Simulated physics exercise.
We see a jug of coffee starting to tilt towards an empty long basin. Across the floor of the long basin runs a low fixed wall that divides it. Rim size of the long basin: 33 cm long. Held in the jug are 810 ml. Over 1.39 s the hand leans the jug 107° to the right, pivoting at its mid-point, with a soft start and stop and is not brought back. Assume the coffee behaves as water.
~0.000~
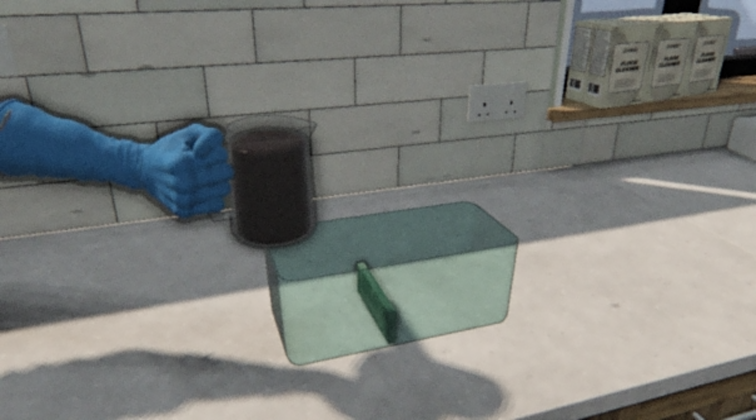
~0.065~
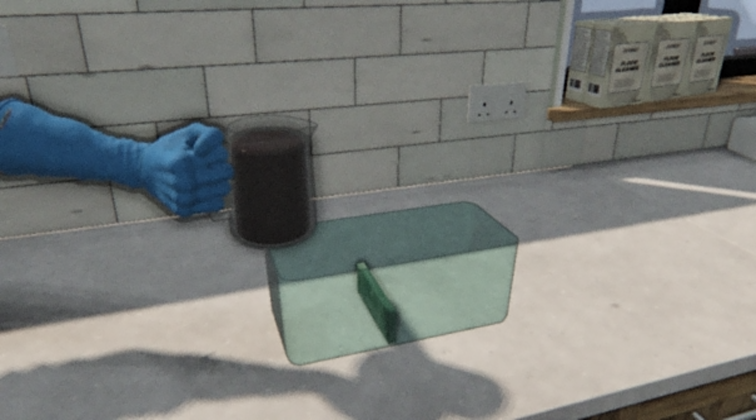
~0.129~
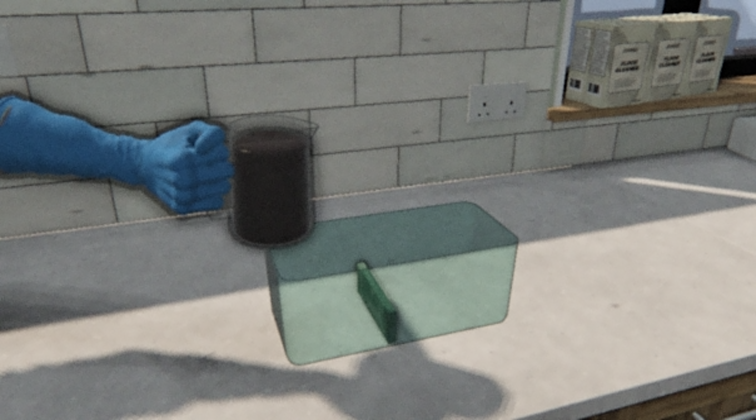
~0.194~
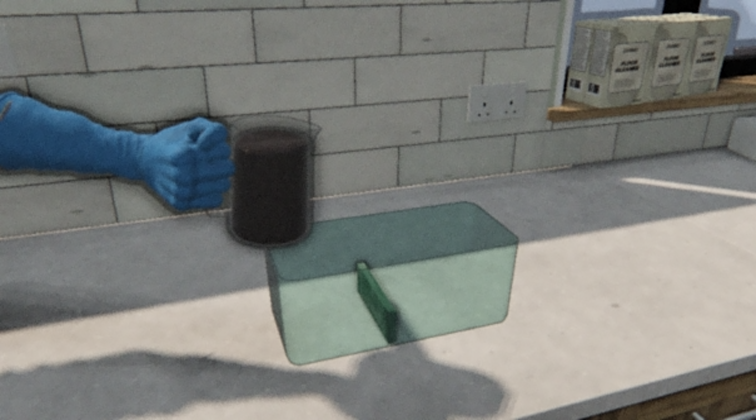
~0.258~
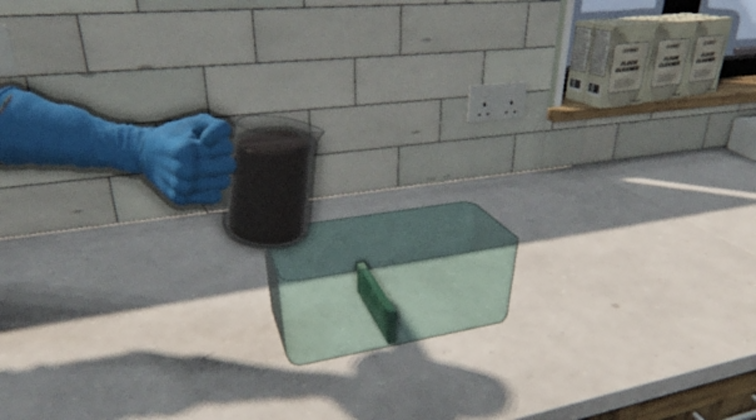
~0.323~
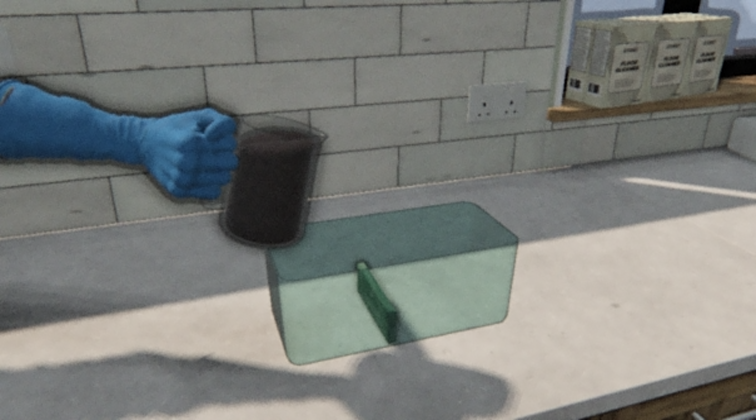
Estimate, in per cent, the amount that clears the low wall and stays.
Roughly 62 percent.
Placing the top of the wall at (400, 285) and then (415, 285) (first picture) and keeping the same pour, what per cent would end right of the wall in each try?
Around 5 and 5 percent, in that order.
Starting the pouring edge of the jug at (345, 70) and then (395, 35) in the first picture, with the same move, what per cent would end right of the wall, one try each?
About 95 %, then about 80 %.
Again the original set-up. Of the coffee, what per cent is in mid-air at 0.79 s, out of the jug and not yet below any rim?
Roughly 9 percent.
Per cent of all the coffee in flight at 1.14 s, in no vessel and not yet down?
Near 14 percent.
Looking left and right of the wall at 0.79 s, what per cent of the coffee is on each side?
1 per cent left and 4 right, roughly.
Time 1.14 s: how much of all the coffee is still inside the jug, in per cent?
40 %.
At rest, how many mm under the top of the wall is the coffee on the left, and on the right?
The left comes to roughly 36 mm and the right to roughly 32 mm.
By 0.79 s the tilt is 65° and 87 per cent is still to pour, 1 is left of the wall and 4 right of it.
By 1.14 s the tilt is 99° and 40 per cent is still to pour, 7 is left of the wall and 39 right of it.
By 1.50 s the tilt is 107° and 5 per cent is still to pour, 30 is left of the wall and 62 right of it.
By 1.89 s the tilt is 107° and 0 per cent is still to pour, 37 is left of the wall and 62 right of it.
At rest 37 per cent lies left of the wall, 62 right of it and 0 outside.
